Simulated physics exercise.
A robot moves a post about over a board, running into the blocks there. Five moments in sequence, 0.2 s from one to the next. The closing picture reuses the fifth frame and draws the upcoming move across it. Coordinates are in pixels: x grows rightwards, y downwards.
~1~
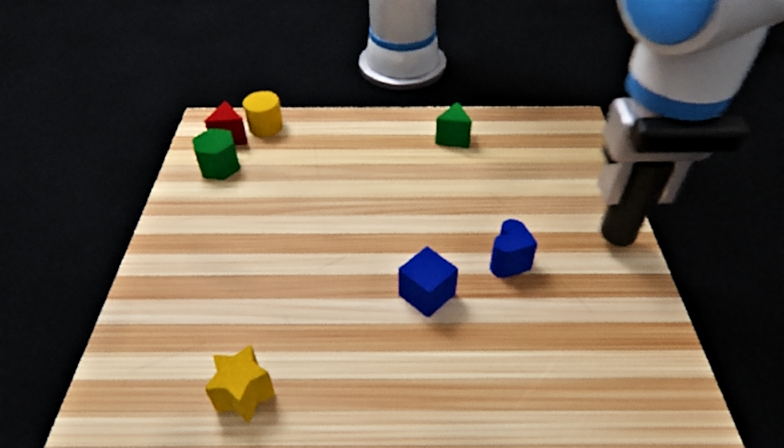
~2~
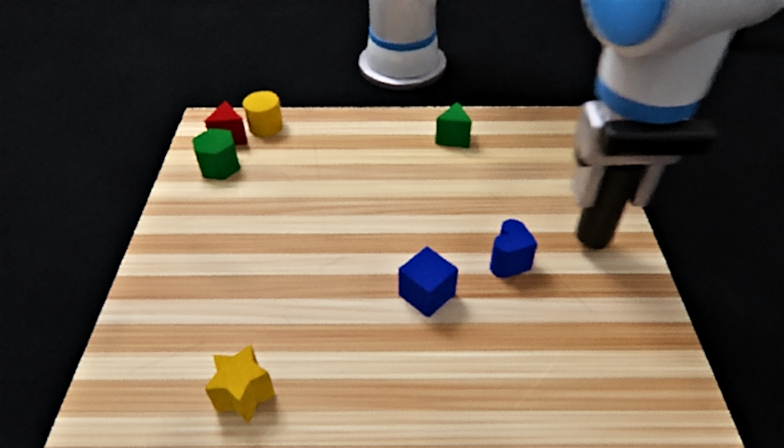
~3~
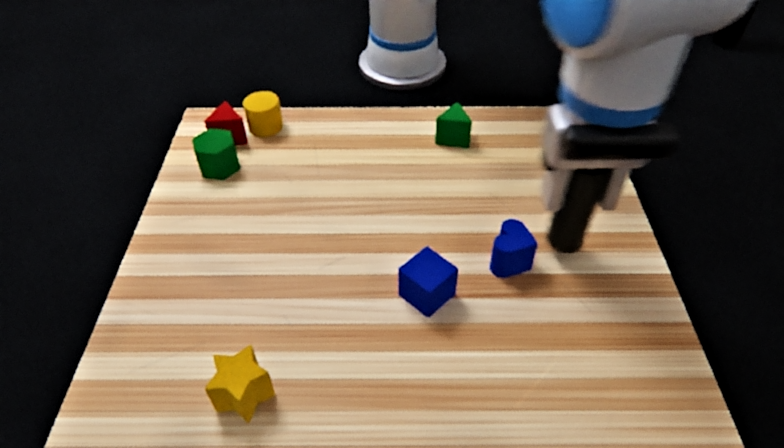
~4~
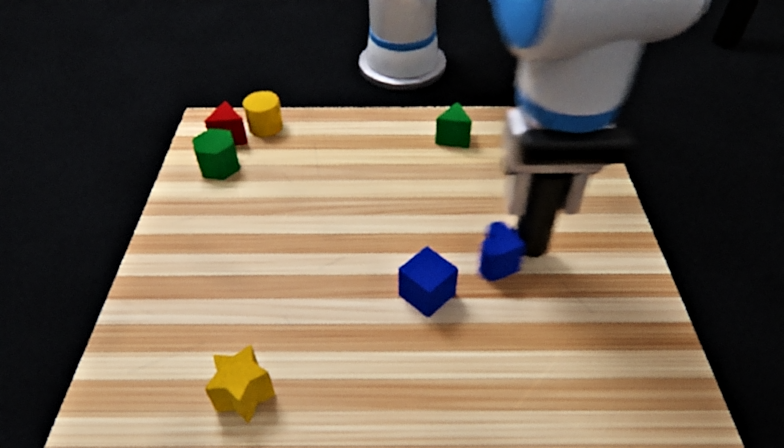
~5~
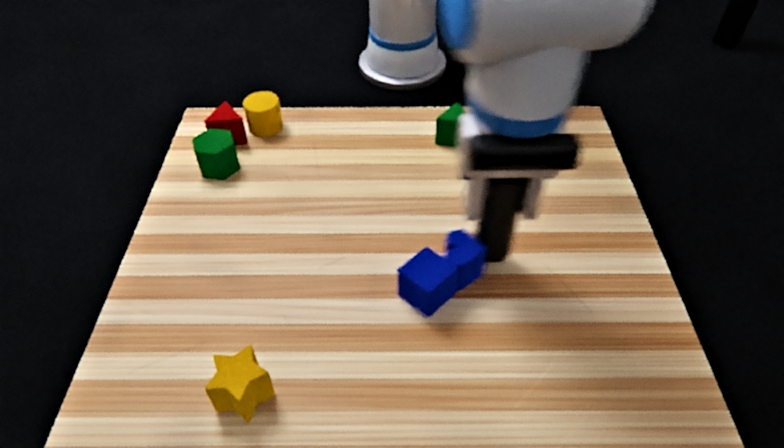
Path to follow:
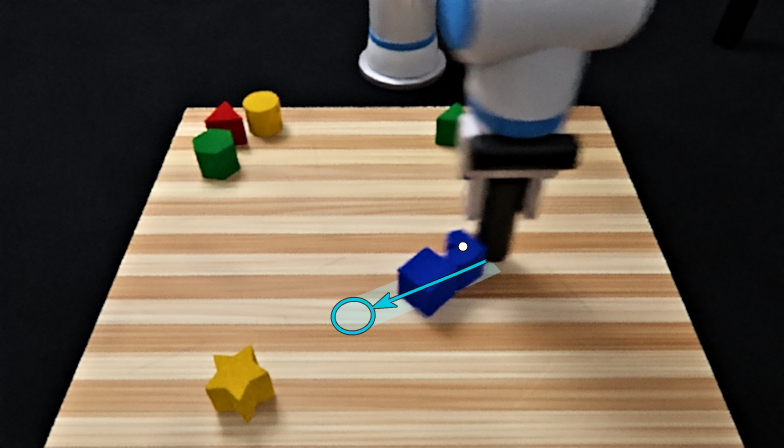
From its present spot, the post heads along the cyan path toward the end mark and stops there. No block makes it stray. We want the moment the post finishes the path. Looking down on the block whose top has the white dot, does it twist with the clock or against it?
From overhead, anticlockwise.
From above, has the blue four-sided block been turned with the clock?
I'd say yes.
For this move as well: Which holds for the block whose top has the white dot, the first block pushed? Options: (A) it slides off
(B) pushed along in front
My pick is B.
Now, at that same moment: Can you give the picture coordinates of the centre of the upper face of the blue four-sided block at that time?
If I read the scene right, the answer is (289, 345).
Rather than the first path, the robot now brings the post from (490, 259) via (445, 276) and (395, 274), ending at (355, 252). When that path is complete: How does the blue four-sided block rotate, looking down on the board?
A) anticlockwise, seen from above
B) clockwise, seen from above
B: Clockwise, seen from above.
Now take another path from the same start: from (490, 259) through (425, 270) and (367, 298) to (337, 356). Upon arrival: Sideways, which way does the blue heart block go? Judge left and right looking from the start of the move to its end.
Facing from start to end, it will go to the left.
Path on the board, from (490, 259) to (353, 316); the dot is on the blue heart block.
The first path, step by step. One third of the way, post (447, 269); blue four-sided block (385, 291), turned 40° clockwise; blue heart block (422, 273), turned 20° anticlockwise.
Two thirds of the way, post (401, 287); blue four-sided block (336, 315), turned 35° clockwise; blue heart block (375, 295), turned 20° anticlockwise.
At the end, post (352, 307); blue four-sided block (289, 345), turned 25° clockwise; blue heart block (327, 320), turned 30° anticlockwise.
